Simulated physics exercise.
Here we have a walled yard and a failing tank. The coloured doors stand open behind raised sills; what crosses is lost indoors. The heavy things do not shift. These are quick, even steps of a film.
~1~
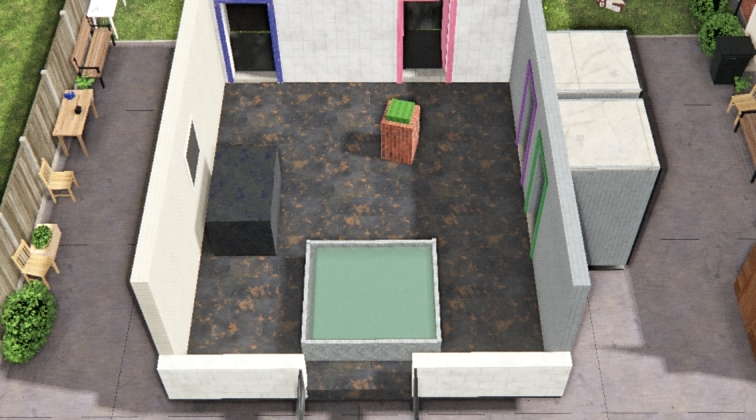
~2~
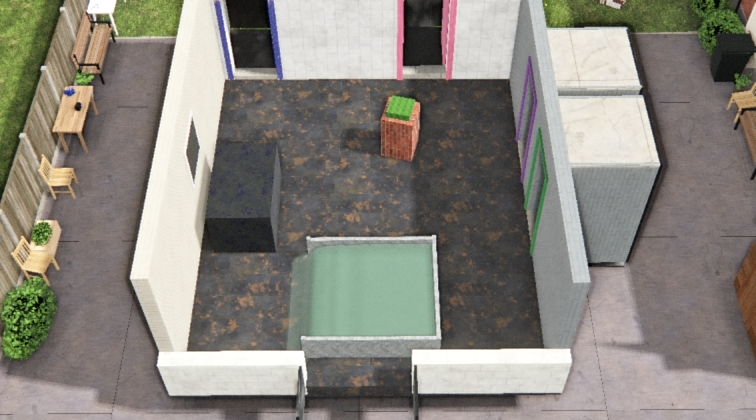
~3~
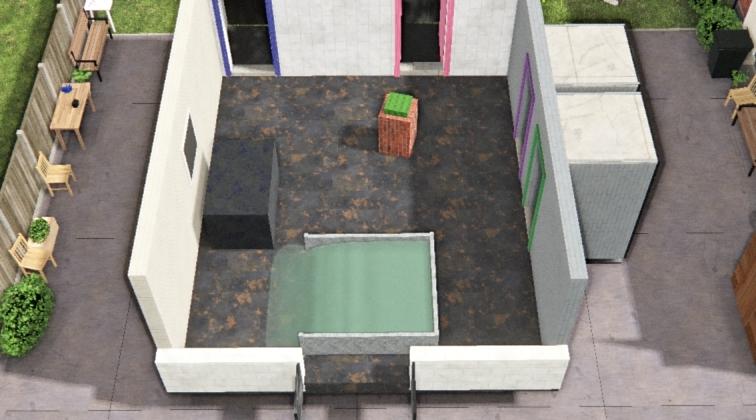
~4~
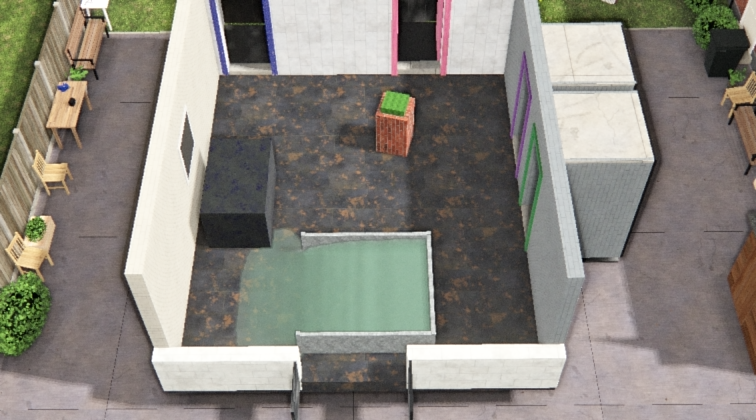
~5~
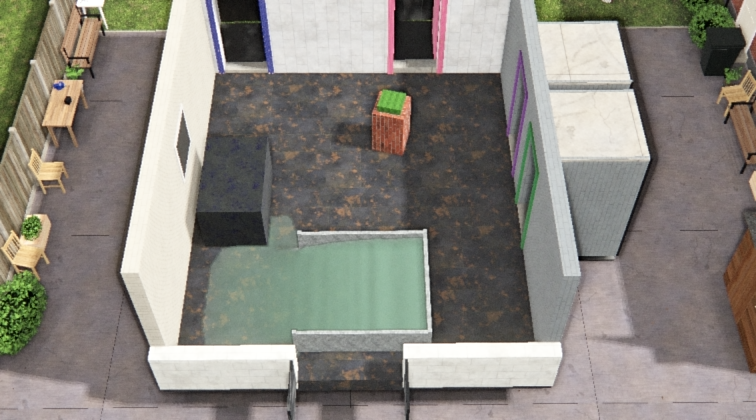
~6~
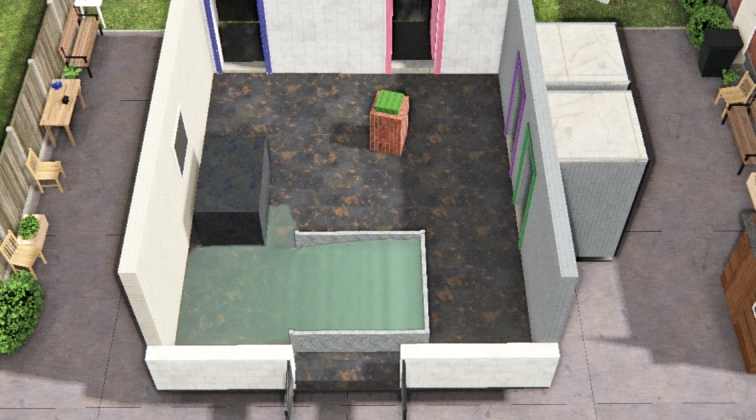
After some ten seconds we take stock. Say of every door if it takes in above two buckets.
In the end: The green door admits no more than that; the pink door admits no more than that; the blue door admits no more than that; the purple door admits no more than that.
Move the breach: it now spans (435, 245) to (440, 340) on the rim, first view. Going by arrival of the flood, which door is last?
The one in blue.
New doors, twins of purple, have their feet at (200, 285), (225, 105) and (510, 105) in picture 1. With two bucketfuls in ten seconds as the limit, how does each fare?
In that order: Takes more, stays under, holds.
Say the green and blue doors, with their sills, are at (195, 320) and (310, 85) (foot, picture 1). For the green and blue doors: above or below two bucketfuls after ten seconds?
My reading: Green door is over, blue door is under.
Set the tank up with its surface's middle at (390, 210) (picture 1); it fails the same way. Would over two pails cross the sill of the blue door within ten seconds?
My reading: Blue door takes more.
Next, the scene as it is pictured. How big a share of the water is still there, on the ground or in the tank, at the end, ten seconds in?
Roughly 92 per cent.
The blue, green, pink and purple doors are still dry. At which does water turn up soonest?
I say the blue one.
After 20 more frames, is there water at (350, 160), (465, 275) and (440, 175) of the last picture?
In that order: Flooded, free of water, free of water.
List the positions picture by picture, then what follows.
The first picture shows the tank at (371, 292) is whole and still.
In the second picture, water pours out at (309, 301) and has run to a hidden place.
In the third picture, water pours out at (307, 298) and has run to (290, 249).
In the fourth picture, the front is at (274, 239), out from the gap at (304, 297).
In the fifth picture, water pours out at (301, 296) and has run to (272, 222).
In the sixth picture, water pours out at (298, 296) and has run to (187, 266).
A moment on, water covers 15 % of the floor; the green door not reached, the pink door not reached, the blue door not reached, the purple door not reached.
Next, water covers 20 % of the floor; the green door not reached, the pink door not reached, the blue door not reached, the purple door not reached.
Then, water covers 30 % of the floor; the green door not reached, the pink door not reached, the blue door wet at the sill, nothing in, the purple door not reached.
Later, water covers 60 % of the floor; the green door not reached, the pink door wet at the sill, nothing in, the blue door under two buckets in, the purple door not reached.
In the end, water covers 75 % of the floor; the green door wet at the sill, nothing in, the pink door wet at the sill, nothing in, the blue door under two buckets in, the purple door wet at the sill, nothing in.
